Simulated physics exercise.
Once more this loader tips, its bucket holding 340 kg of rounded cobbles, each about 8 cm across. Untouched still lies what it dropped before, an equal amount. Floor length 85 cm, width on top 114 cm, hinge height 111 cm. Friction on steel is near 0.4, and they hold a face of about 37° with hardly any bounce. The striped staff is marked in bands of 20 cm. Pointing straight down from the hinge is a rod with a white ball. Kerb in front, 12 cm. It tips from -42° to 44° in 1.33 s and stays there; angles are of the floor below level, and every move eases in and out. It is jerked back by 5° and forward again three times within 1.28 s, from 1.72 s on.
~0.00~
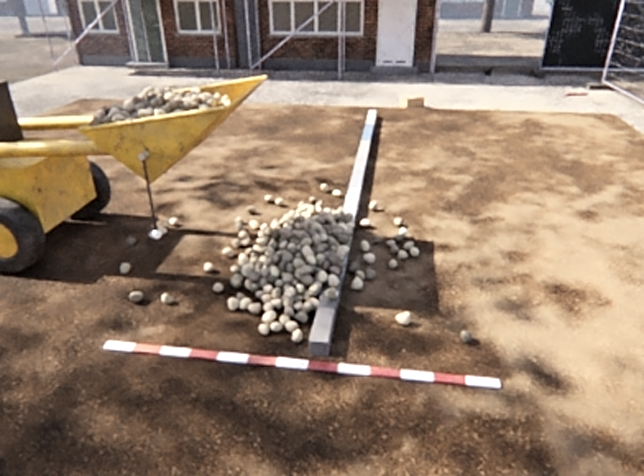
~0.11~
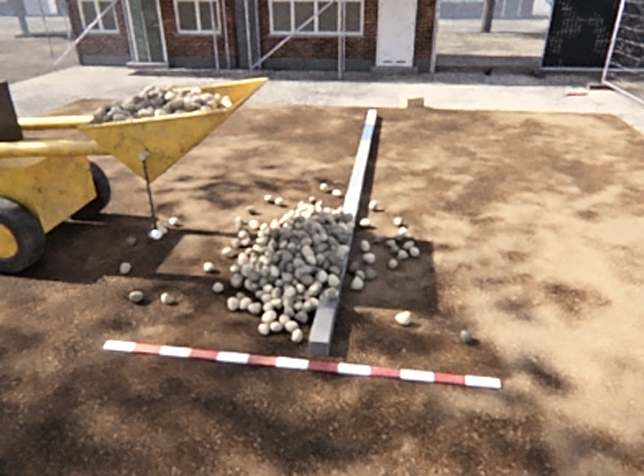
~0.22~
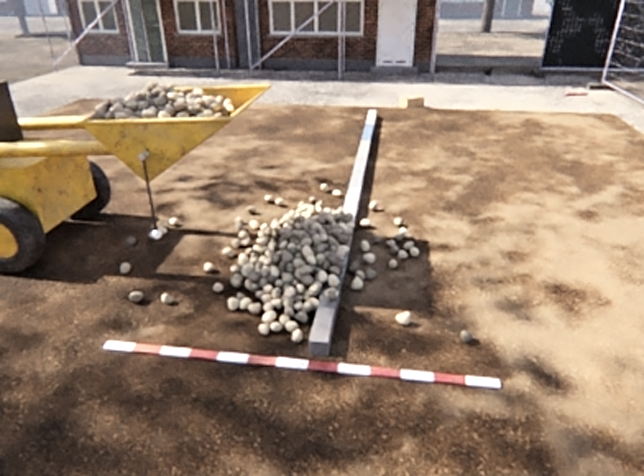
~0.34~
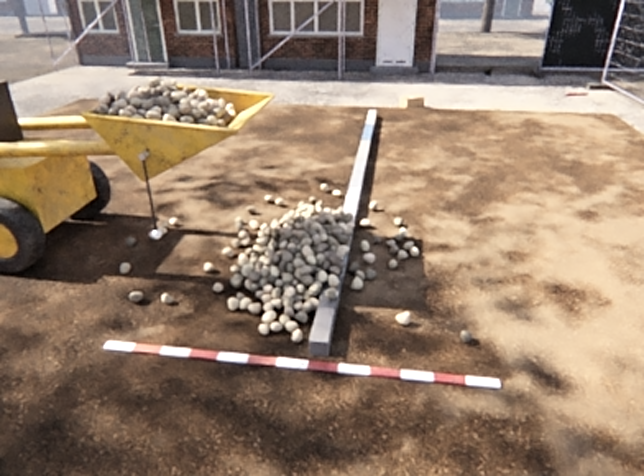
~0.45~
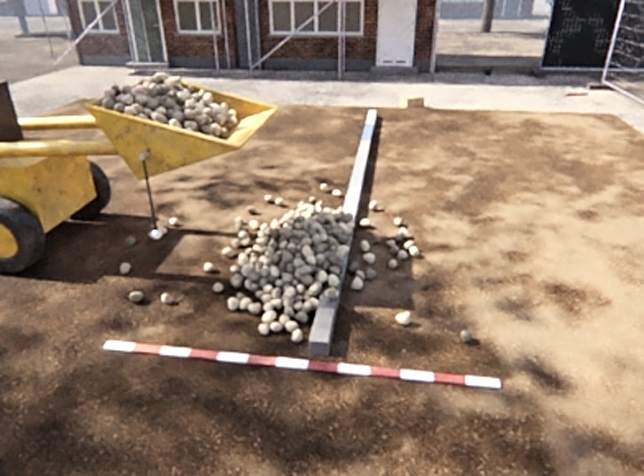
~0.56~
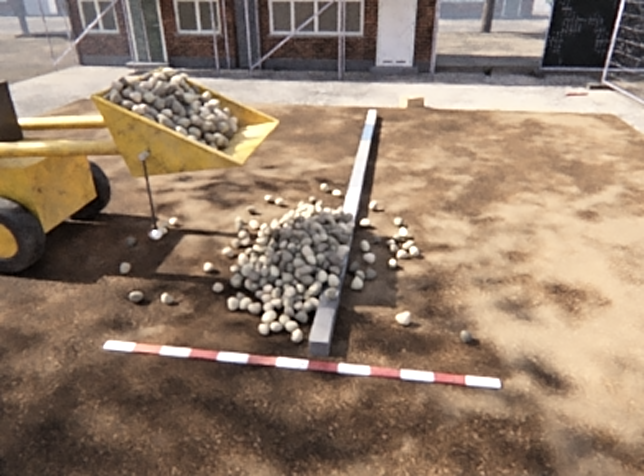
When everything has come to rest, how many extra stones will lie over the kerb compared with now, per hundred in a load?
About 1 per hundred.
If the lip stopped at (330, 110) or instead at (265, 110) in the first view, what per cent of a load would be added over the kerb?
Case one about 80 %, case two about 15 %.
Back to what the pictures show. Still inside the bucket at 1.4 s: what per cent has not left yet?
Close to 30 in a hundred is still held.
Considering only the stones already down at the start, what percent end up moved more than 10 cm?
Estimate: 5 %, roughly.
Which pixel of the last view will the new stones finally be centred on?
Roughly at pixel (263, 245).
After 1.0 s the floor is at 31°; in per cent of one load, 99 in the bucket, 98 on this side of the kerb, 5 over the kerb; the foremost stones are at (410, 258).
After 1.4 s the floor is at 44°; in per cent of one load, 32 in the bucket, 165 on this side of the kerb, 5 over the kerb; the foremost stones are at (410, 258).
After 3.5 s the floor is at 44°; in per cent of one load, 0 in the bucket, 196 on this side of the kerb, 6 over the kerb; the foremost stones are at (410, 258).
After 6.1 s the floor is at 44°; in per cent of one load, 0 in the bucket, 196 on this side of the kerb, 6 over the kerb; the foremost stones are at (410, 258). Net gain over the kerb, 1.
